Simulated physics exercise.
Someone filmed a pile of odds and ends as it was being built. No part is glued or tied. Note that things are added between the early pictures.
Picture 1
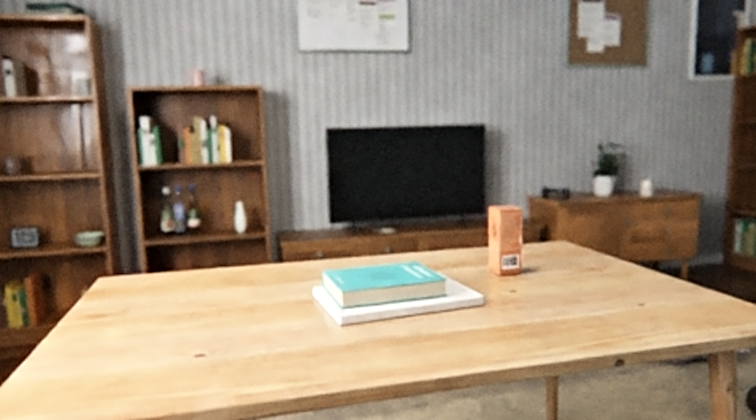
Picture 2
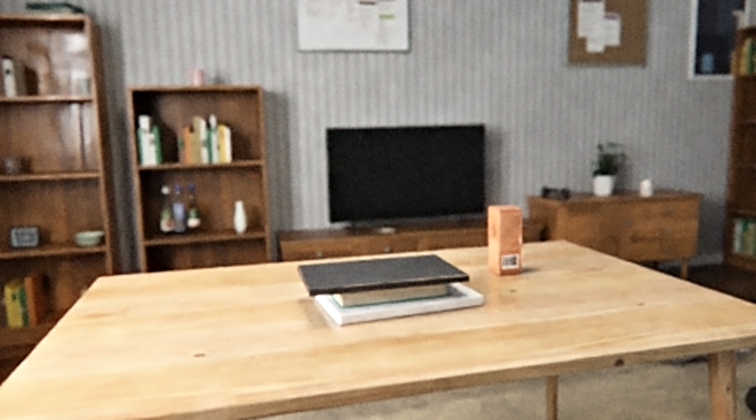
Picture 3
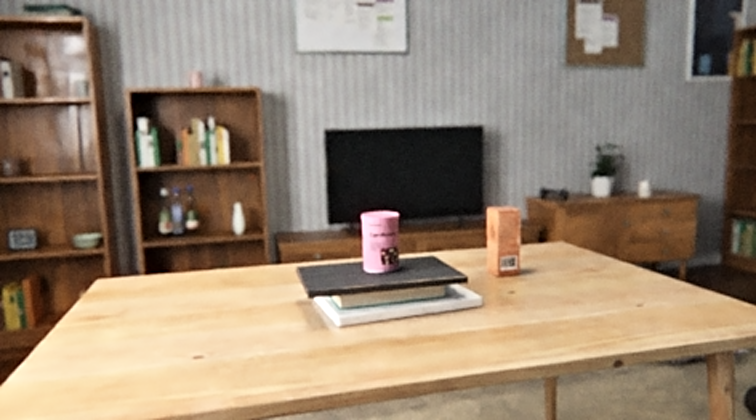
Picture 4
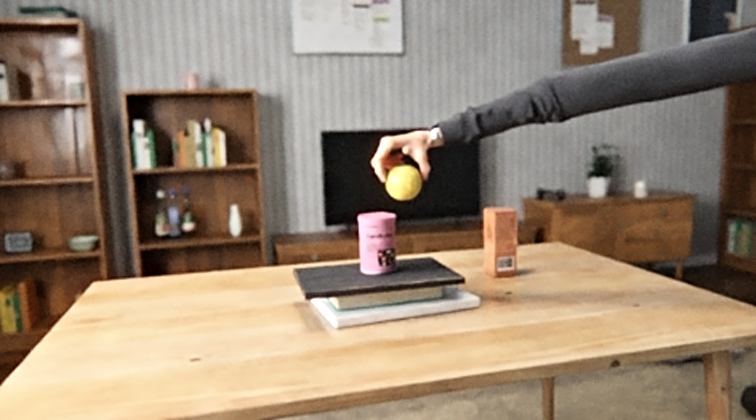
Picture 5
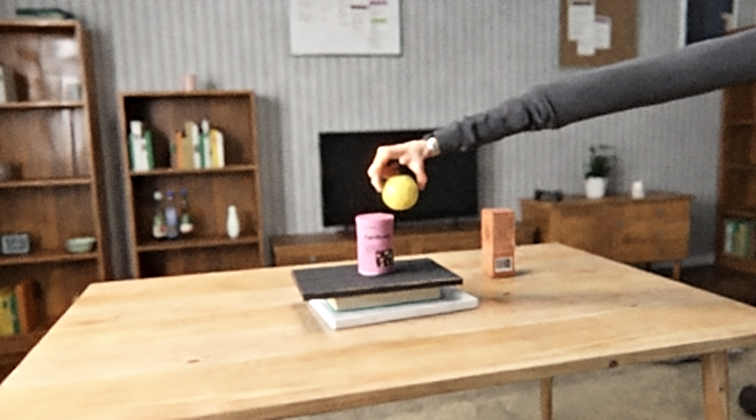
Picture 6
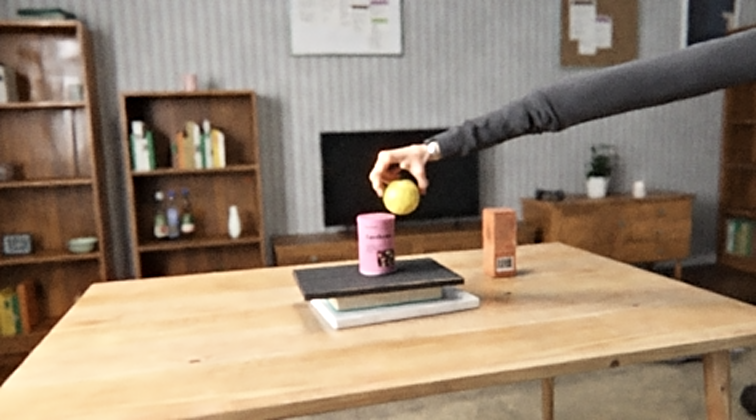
A yellow apple, held by a hand reaching in from the right, moves above a wooden table in a living room, seen from the front and slightly above. A white tray, teal book, black board and pink tin come to form a central stack, left of an orange carton. The board and then the tin appear before the hand shifts the apple slightly left and down, still gripping it, as the view drifts faintly.
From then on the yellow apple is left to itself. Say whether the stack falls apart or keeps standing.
The stack falls apart.
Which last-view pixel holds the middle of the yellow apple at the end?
I'd say around (426, 249) in the last view.
Then, 0.20 s after the last picture, yellow apple rolled a little near (407, 205).
Then, 0.30 s after the last picture, yellow apple now fallen.
Then, 0.40 s after the last picture, things are still on the move.
At rest, fallen, yellow apple; the other 5 in place. Seen from the same camera at the end, yellow apple near (426, 249). The pile comes apart.
